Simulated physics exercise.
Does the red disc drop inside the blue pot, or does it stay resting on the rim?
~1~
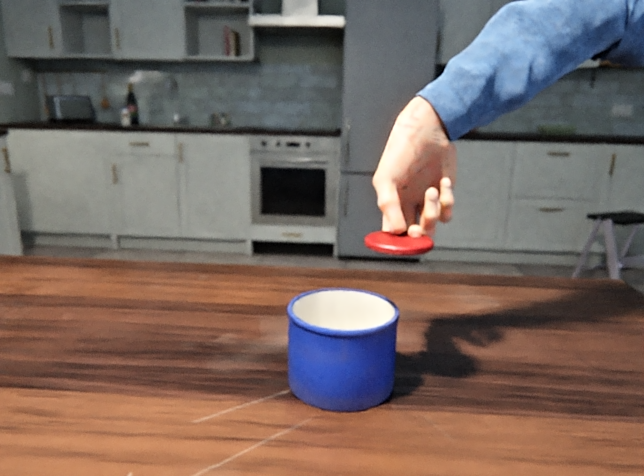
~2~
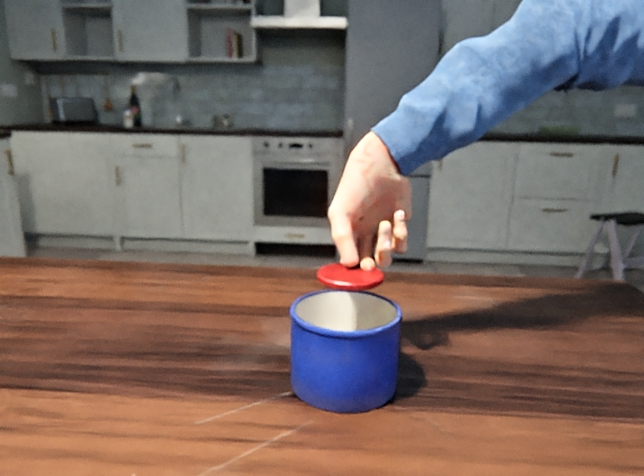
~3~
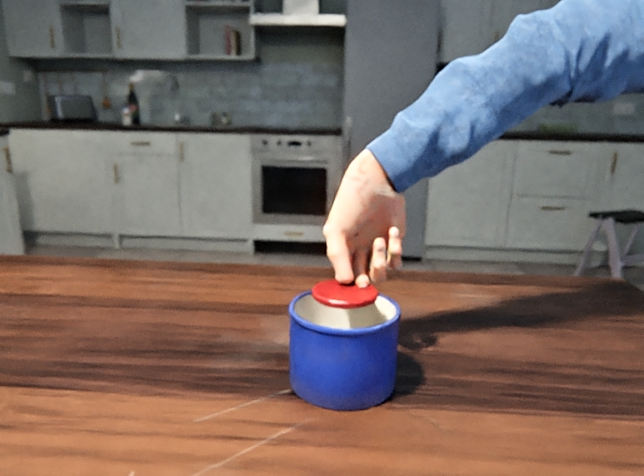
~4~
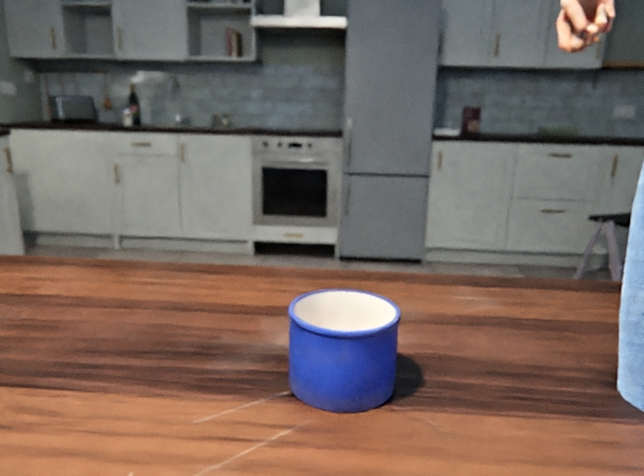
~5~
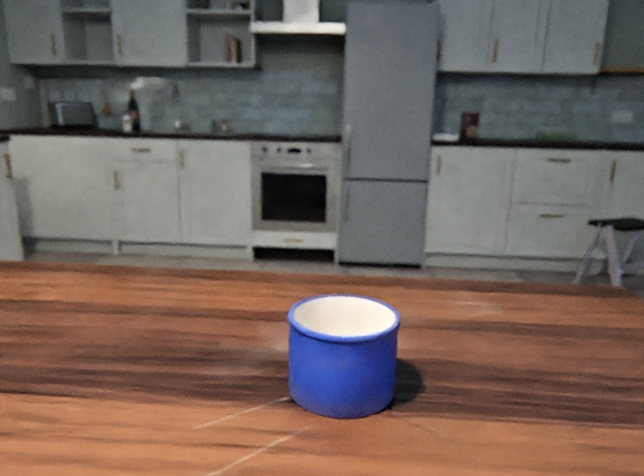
The red disc drops inside the blue pot. It slips past the rim and is out of sight once the hand has gone.
